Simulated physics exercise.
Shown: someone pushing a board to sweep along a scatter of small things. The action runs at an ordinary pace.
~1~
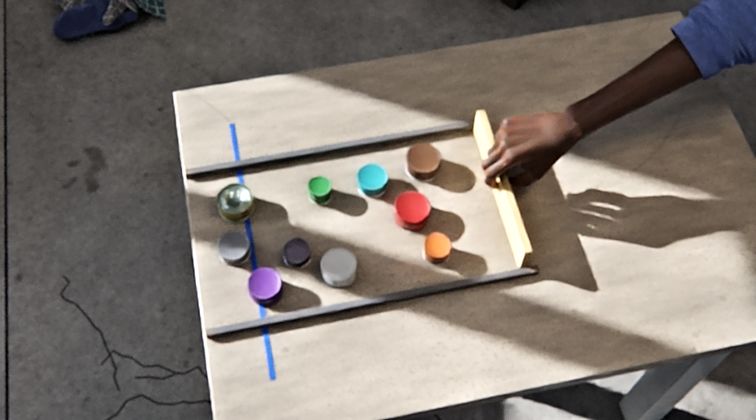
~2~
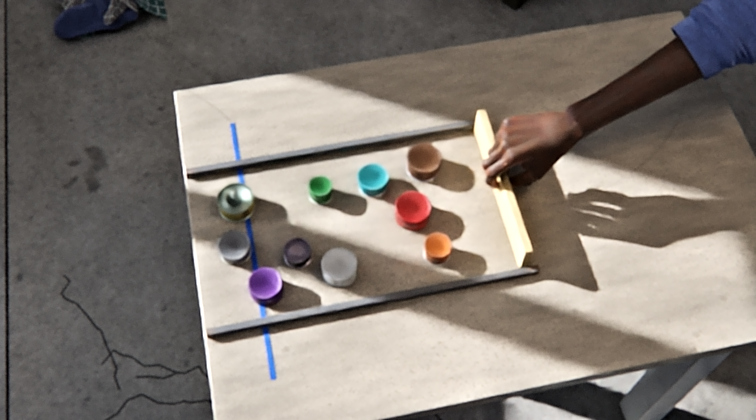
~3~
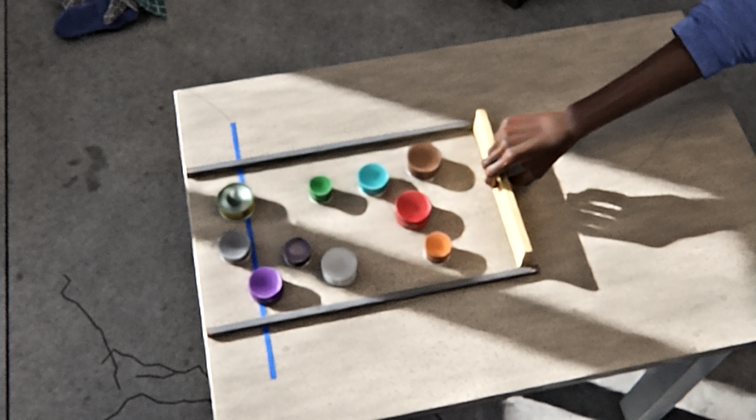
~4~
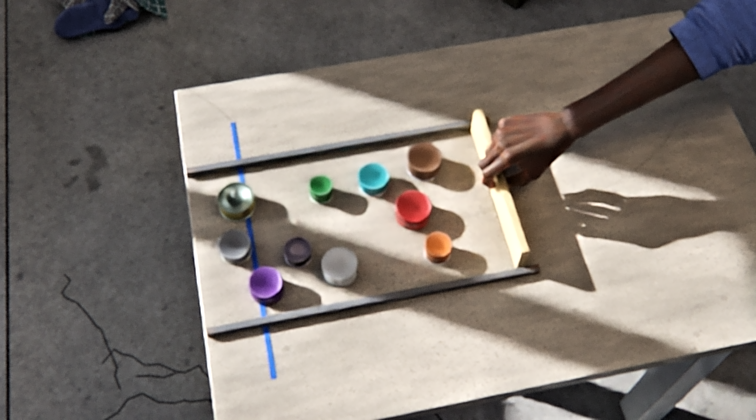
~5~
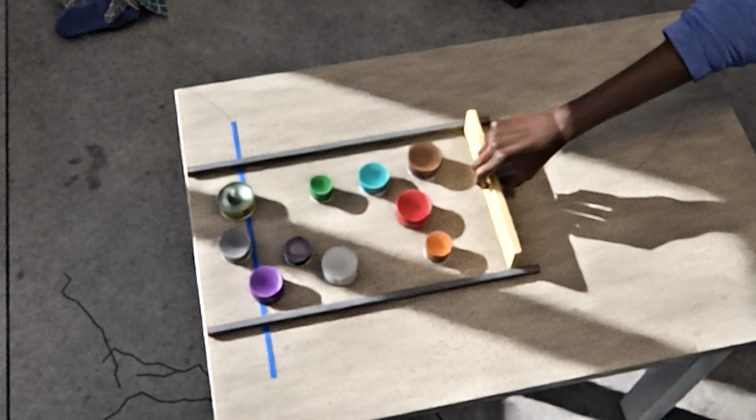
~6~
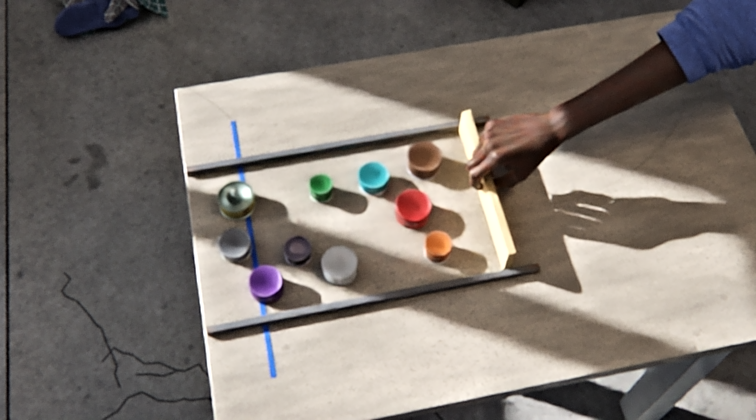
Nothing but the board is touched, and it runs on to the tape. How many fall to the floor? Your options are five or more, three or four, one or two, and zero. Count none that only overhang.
My pick is one or two.
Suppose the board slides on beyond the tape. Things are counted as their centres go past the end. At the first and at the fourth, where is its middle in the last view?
I'd say close to (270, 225), and after that close to (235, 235).
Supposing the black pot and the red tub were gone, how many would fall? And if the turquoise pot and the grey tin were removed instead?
Counts - first: 1; second: 1.
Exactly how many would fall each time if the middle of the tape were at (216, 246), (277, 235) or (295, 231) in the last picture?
Going through them in order, you'd see 6, 0 and 0.
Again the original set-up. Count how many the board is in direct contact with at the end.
The count in contact is 4.
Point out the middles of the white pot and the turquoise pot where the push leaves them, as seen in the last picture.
You'll see the white pot at (220, 306), with the turquoise pot at (233, 221).
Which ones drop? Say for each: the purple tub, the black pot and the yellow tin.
Each one in turn: The purple tub is not spared, the black pot is spared, the yellow tin is not spared.
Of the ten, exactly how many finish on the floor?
In all, 2 of them.
Early on, none off yet; grey tin at rest near (235, 246); yellow tin at rest near (237, 200); purple tub at rest near (266, 285).
A while later, none off yet; grey tin at rest near (235, 246); yellow tin at rest near (237, 200); purple tub moving near (261, 287).
Finally, the number that fall off is one or two; lost, purple tub and yellow tin.
